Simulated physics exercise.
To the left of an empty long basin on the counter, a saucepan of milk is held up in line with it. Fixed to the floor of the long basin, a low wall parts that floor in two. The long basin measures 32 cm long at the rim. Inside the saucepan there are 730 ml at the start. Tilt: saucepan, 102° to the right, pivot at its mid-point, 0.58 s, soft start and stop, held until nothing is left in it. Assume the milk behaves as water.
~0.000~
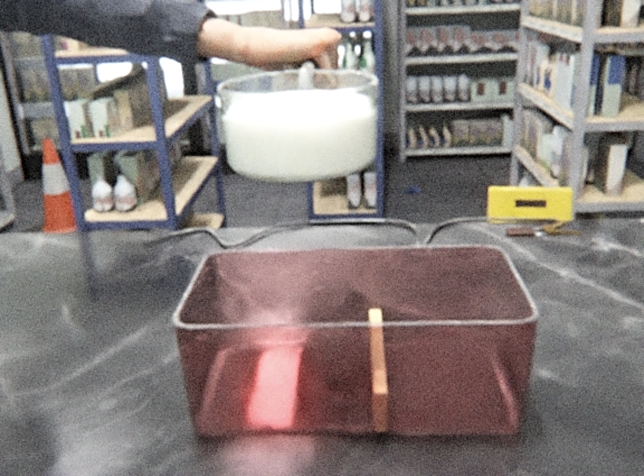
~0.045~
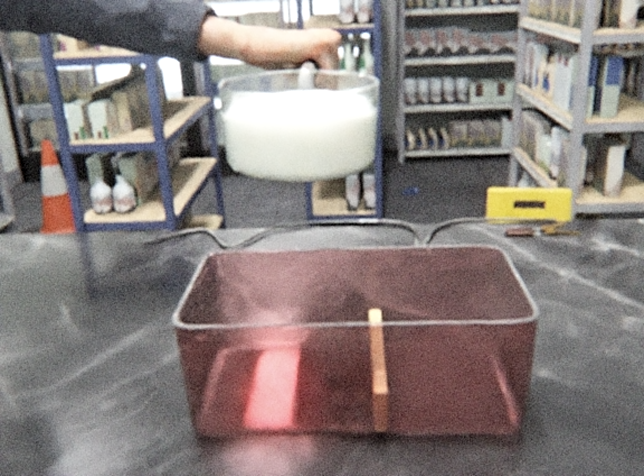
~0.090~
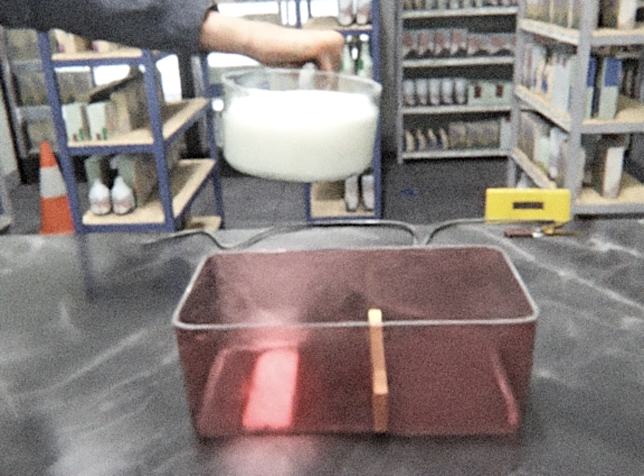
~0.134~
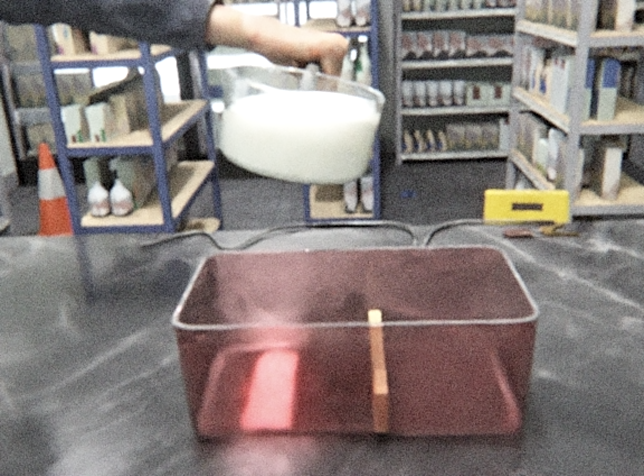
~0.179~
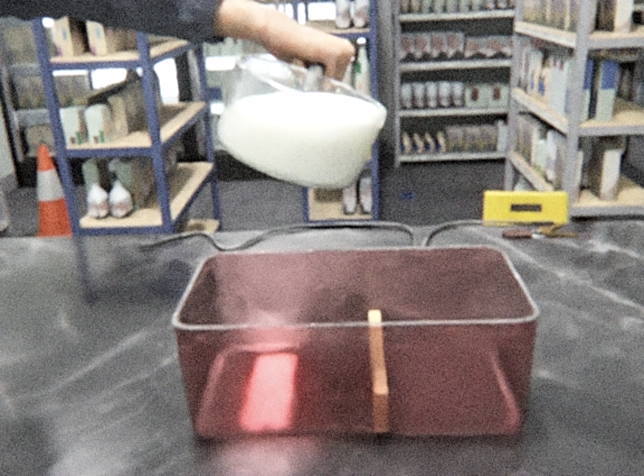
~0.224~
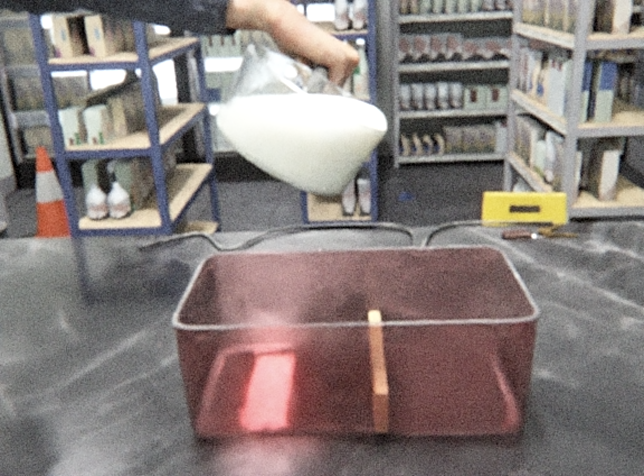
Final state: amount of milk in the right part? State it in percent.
Approximately 85 %.
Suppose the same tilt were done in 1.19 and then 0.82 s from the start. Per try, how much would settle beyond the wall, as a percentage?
About 95 %, then about 90 %.
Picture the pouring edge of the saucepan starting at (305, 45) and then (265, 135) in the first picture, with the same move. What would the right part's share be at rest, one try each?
It comes to 55 per cent, and then 10 per cent.
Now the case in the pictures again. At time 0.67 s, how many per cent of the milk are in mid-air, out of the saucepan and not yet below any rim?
About 12 percent.
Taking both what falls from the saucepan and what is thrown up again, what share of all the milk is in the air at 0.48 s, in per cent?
Estimate: Some 50 % of the total.
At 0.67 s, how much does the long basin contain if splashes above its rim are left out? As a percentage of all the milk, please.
Near 80 per cent of the total.
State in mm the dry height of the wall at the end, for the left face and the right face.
Near 42 mm for the left and near 14 mm for the right.
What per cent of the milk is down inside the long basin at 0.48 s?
20 %, roughly.
By 0.48 s the tilt is 95° and 30 per cent is still to pour, 0 is left of the wall and 20 right of it.
By 0.67 s the tilt is 102° and 7 per cent is still to pour, 4 is left of the wall and 77 right of it.
By 0.87 s the tilt is 102° and 1 per cent is still to pour, 9 is left of the wall and 83 right of it.
By 1.08 s the tilt is 102° and 0 per cent is still to pour, 10 is left of the wall and 85 right of it.
At rest 11 per cent lies left of the wall, 85 right of it and 4 outside.
